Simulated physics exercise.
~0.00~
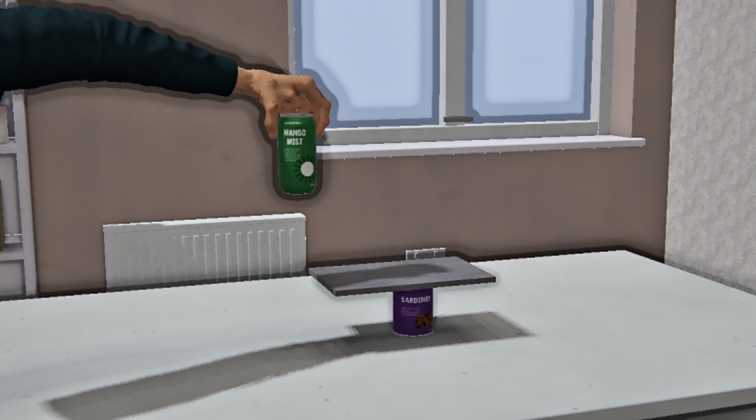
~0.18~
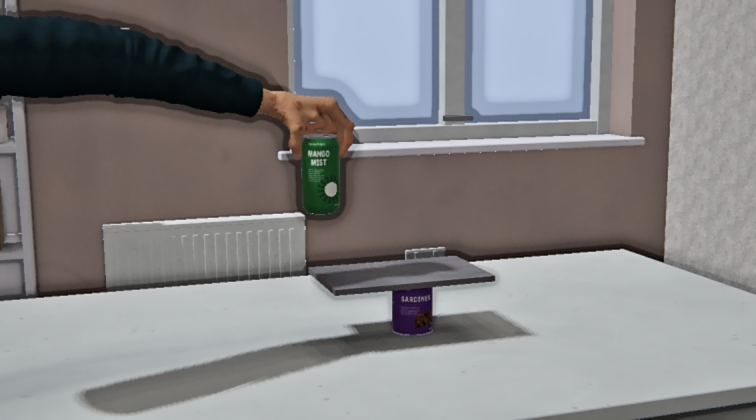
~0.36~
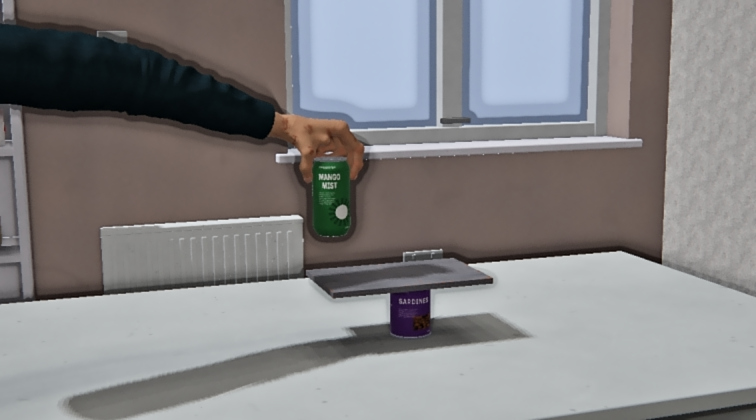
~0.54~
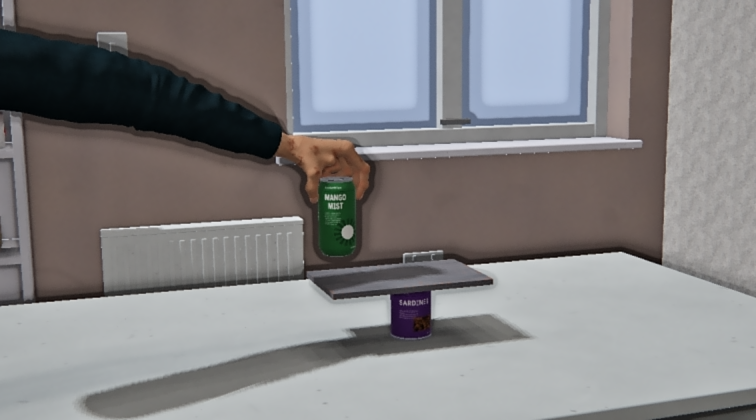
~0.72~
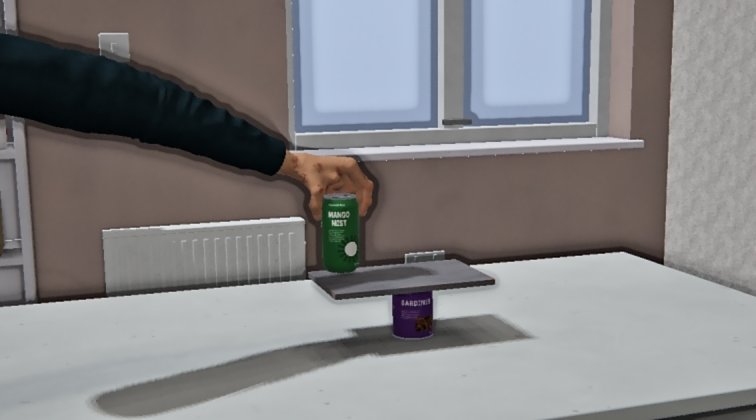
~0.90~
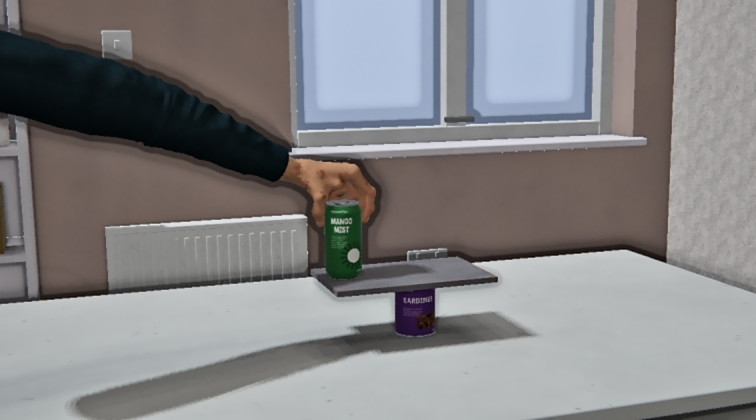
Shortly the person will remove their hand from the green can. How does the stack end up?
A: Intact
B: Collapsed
B.
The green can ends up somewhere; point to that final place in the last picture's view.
In the final view it sits at roughly (247, 333).
Around 1.30 s, green can now fallen; grey board rocked 49° from its first pose.
Around 1.60 s, grey board rocked 31° from its first pose.
Finally (3.5 s), fallen, grey board and green can; purple tin still in place. Final places as the last picture's camera would see them, green can near (248, 332). The stack comes apart.
